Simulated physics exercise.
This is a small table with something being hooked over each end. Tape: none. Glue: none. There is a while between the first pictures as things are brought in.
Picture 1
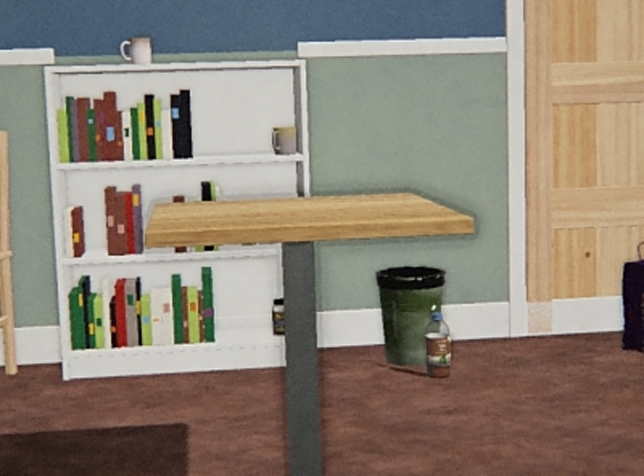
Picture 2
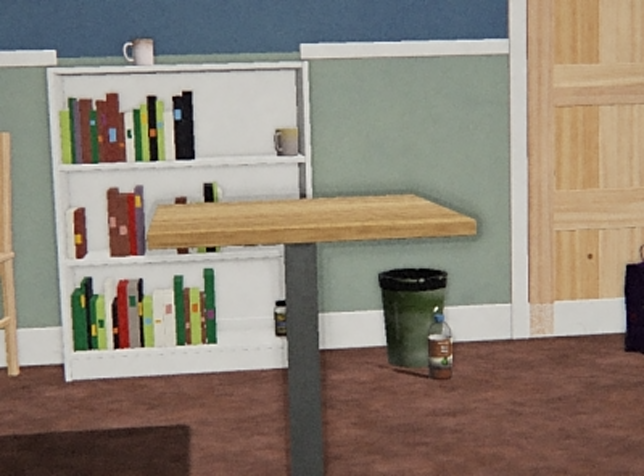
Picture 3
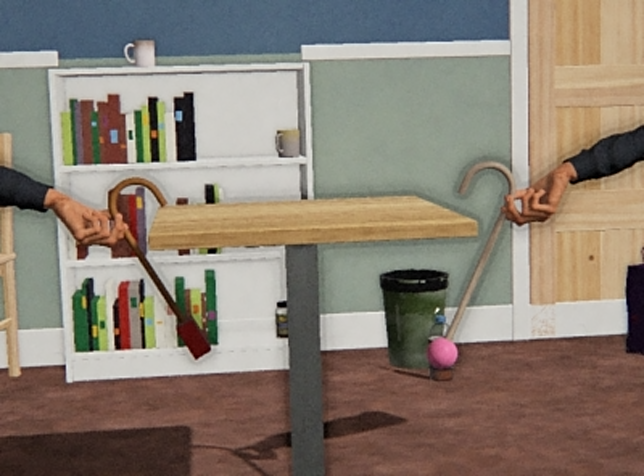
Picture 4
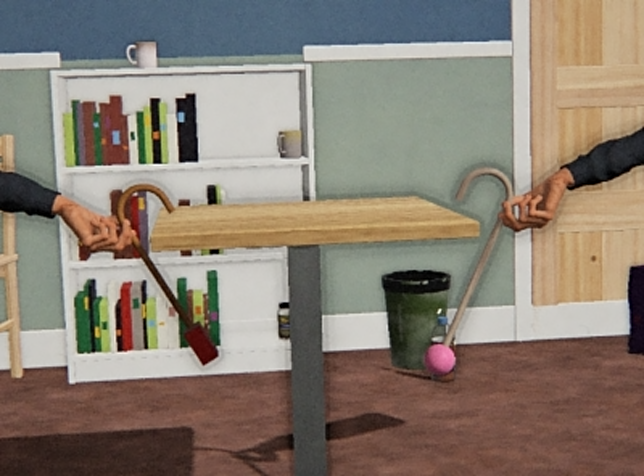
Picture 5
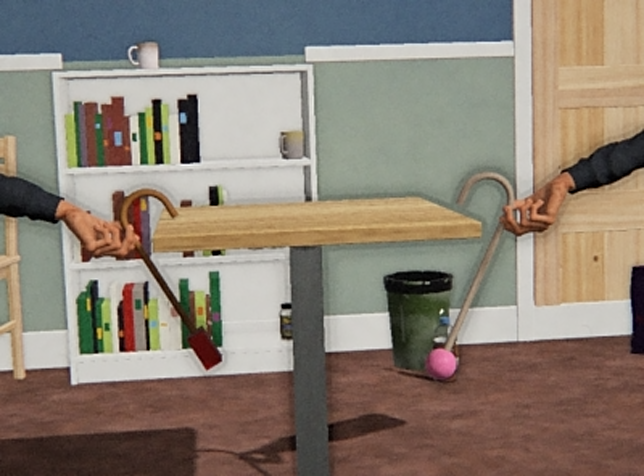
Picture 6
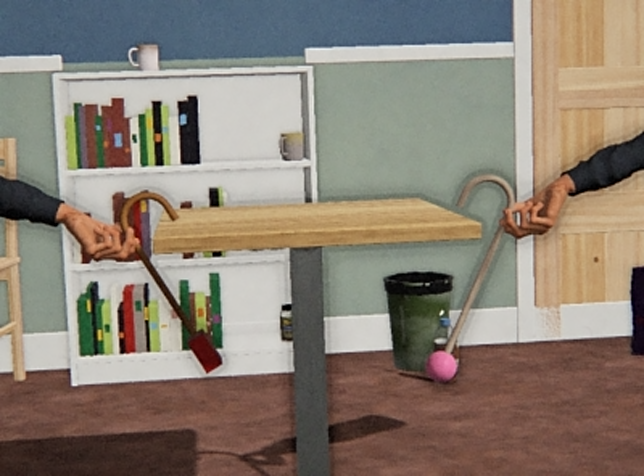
Two hands bringing a hooked red brush and a hooked pink ladle to opposite ends of a small wooden table.
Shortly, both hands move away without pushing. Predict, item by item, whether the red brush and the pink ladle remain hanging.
The red brush stays put, the pink ladle falls.
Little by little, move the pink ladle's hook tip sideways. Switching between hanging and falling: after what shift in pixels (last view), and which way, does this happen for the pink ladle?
Push it left around 12 pixels and you reach the switch.
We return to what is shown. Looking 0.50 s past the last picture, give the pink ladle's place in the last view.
Estimated centre: (517, 460).
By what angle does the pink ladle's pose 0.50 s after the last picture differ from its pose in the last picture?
Roughly 30°.
Then, 0.34 s after the last picture, red brush at rest near (180, 277); pink ladle down below near (470, 438).
Then, 0.50 s after the last picture, red brush at rest near (179, 278); pink ladle falling near (518, 460).
At rest, the red brush stays hooked on the edge, near (182, 277); the pink ladle falls to the floor.
